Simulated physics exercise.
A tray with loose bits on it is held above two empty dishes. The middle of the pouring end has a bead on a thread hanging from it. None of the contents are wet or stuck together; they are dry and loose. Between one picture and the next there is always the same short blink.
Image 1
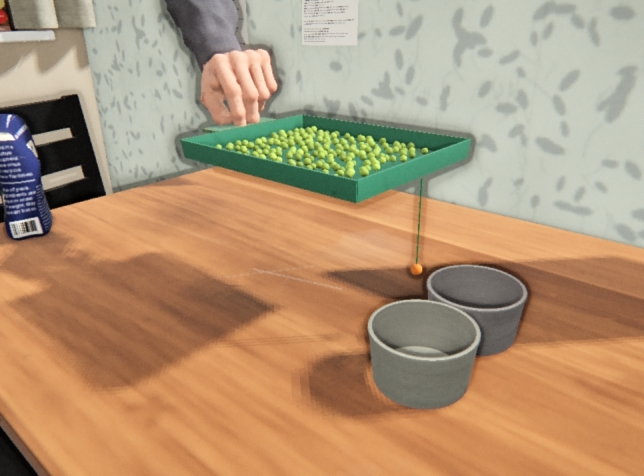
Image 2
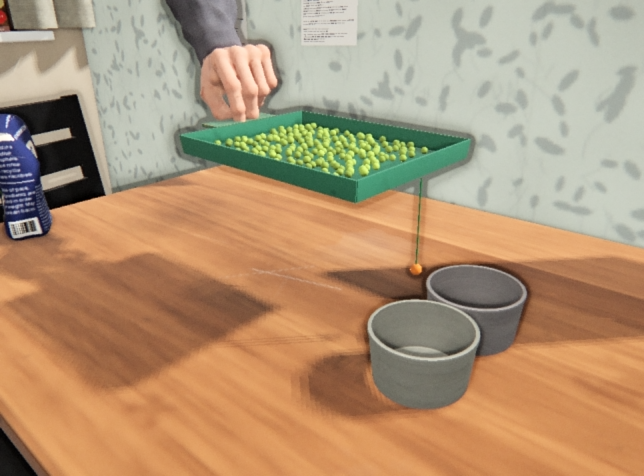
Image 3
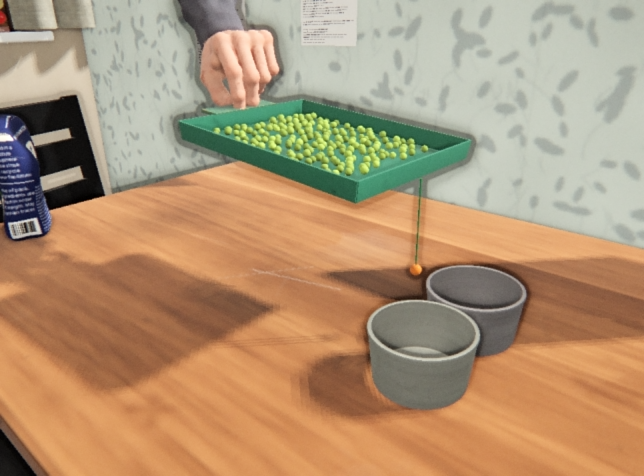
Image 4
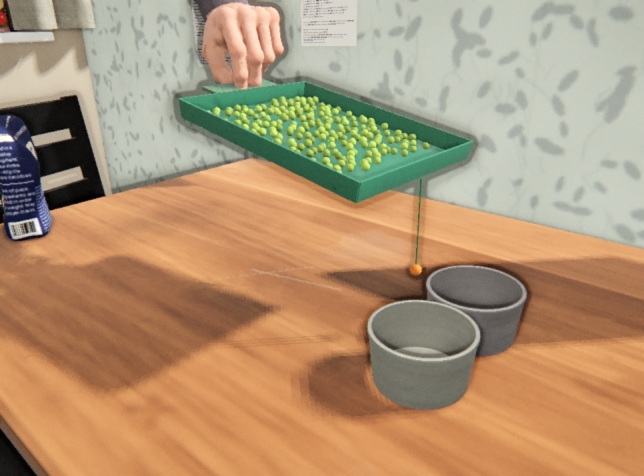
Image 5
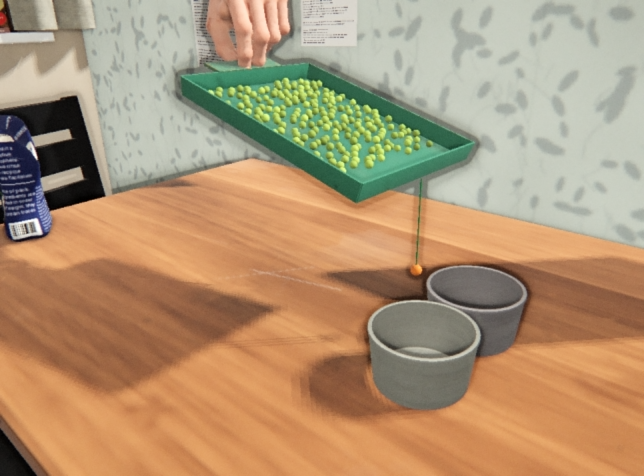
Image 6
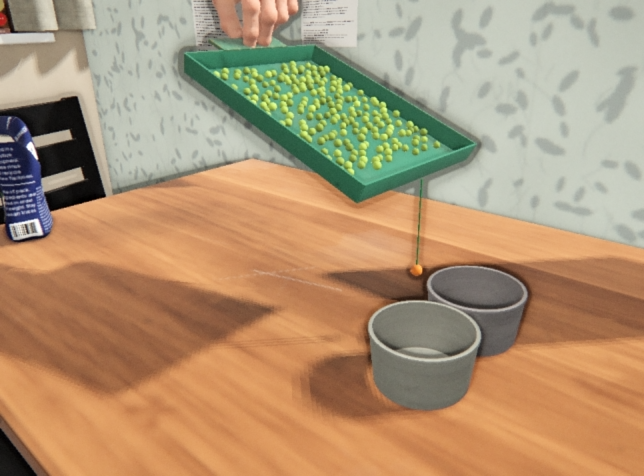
A green tray of loose dried peas, held level by a hand above a wooden table with two empty grey dishes, begins to tilt as the hand raises its far end. The slope steepens steadily, and the peas shift and spread across the tray while an orange bead hangs beneath the lower end.
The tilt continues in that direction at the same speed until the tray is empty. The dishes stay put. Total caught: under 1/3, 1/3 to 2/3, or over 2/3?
Over 2/3.
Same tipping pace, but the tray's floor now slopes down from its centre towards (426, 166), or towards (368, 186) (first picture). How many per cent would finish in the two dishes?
About 50 % and about 40 %.
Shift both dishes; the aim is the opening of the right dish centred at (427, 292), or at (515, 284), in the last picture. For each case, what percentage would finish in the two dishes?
First placement: Some 40 %; second placement: Some 80 %.
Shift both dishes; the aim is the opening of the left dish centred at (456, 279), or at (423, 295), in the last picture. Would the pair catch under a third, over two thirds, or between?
The two tries give, in order: The middle third; between a third and two thirds.
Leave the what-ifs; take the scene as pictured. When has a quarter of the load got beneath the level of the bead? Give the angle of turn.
About 115°.
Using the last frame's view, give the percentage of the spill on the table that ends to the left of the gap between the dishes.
Roughly 0 in a hundred.
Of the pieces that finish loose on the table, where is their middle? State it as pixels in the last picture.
Around (576, 368).
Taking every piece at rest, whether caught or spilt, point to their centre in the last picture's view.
Last view, resting centre - approx. (474, 338).
Just after the last frame, tray tipped steeply; the larger part on the tray; just a few in the left dish; just a few in the right dish; about a tenth in the air.
A moment on, tray tipped past a quarter turn; roughly two thirds on the tray; about a tenth in the left dish; about a tenth in the right dish; about a tenth outside both; about a tenth in the air.
Further on, tray tipped past a quarter turn; roughly a third in the left dish; roughly half in the right dish; roughly a quarter outside both.
When it is over, tray tipped past a quarter turn; roughly a third in the left dish; roughly half in the right dish; roughly a quarter outside both.
